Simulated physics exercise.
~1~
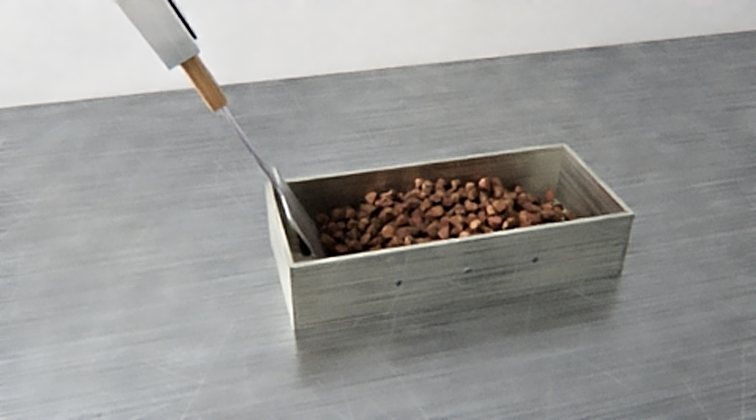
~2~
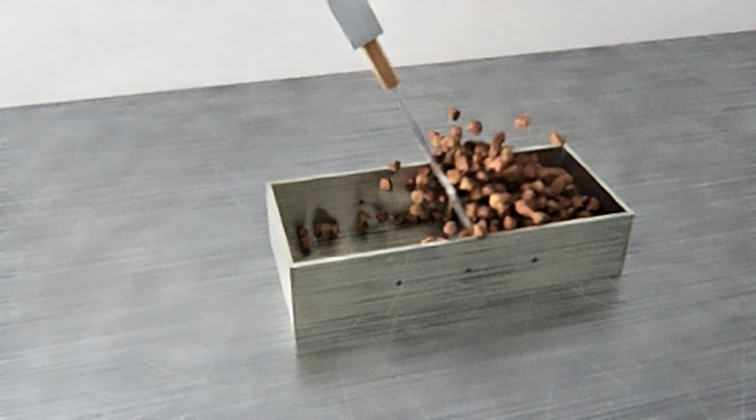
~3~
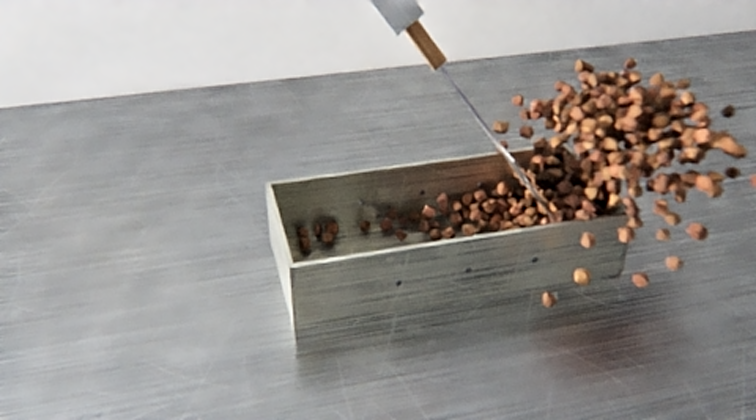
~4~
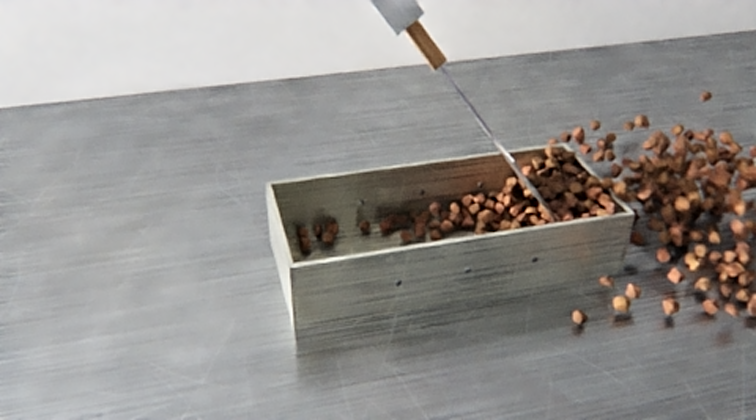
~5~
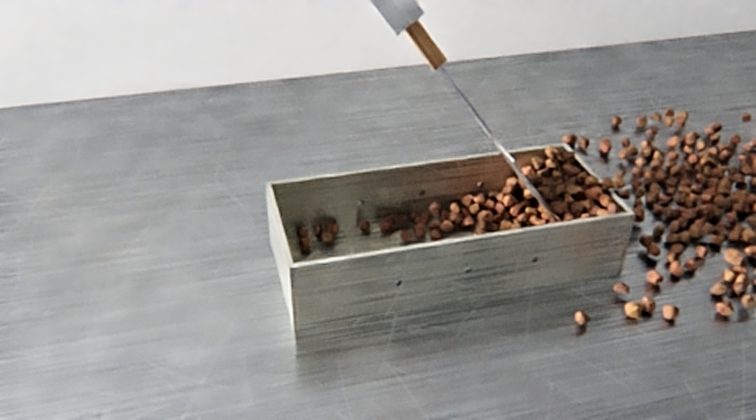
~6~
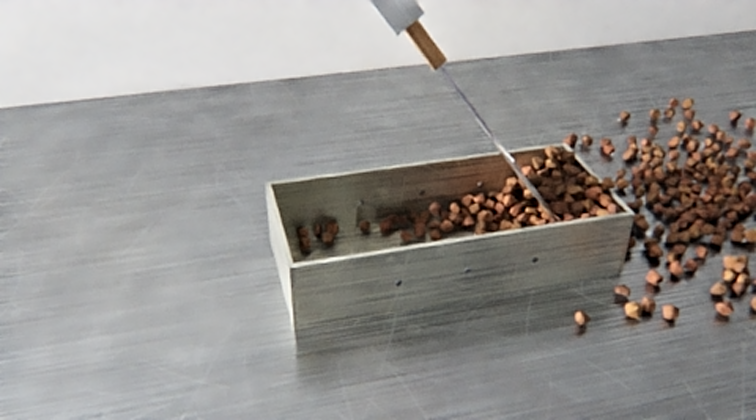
A turner gripped by a robot hand starts at the left end of a pale, narrow trough, its blade sunk beside a heap of small brown pellets on a brushed grey table. It sweeps right through the load, bunching the pellets into a pile and tossing a few upward. Near the right end the blade stops, and a thick cluster flies up and over the rim. The airborne pellets drop onto the table and scatter to the right. The trough never shifts, and about half the pellets end up outside it, while the rest stay inside, mostly toward the right.
